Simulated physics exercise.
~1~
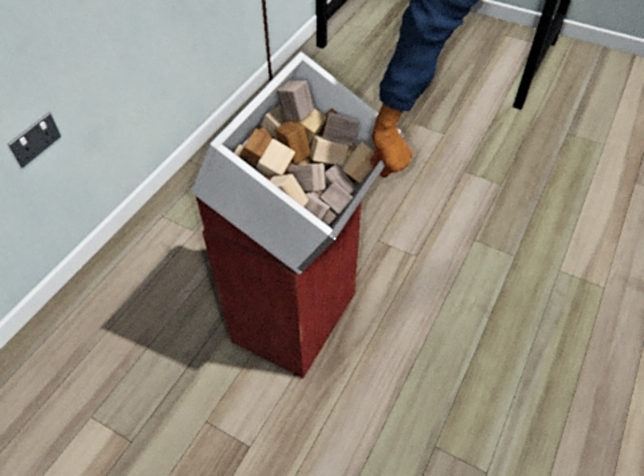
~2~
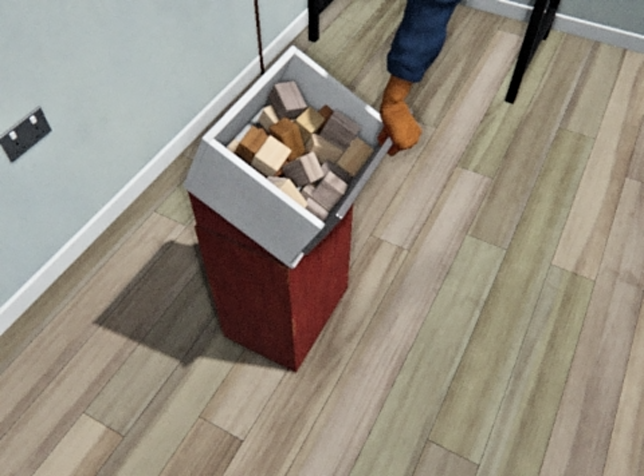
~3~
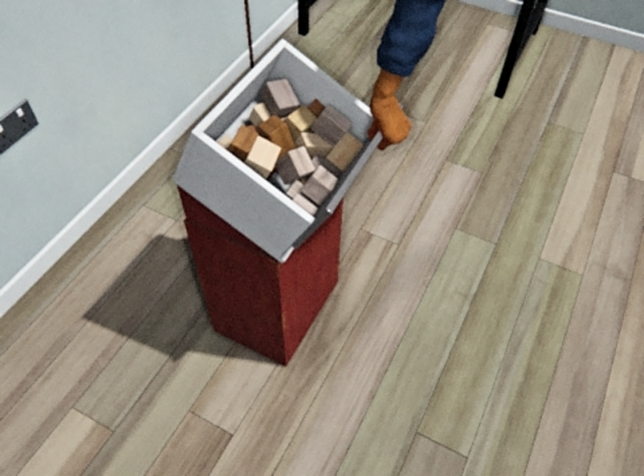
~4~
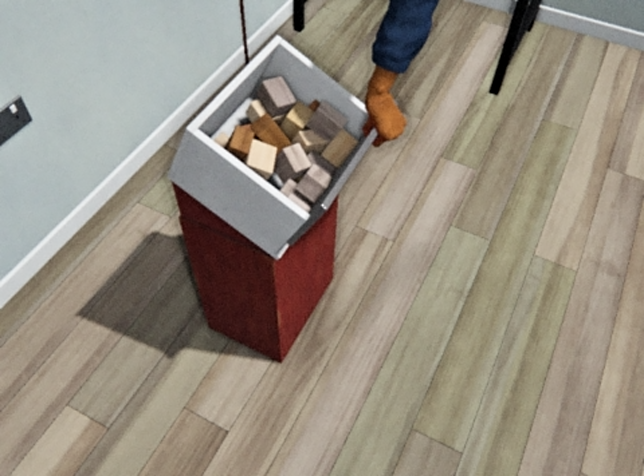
A tilted white bin of wooden blocks stays full while a gloved hand holds its edge.
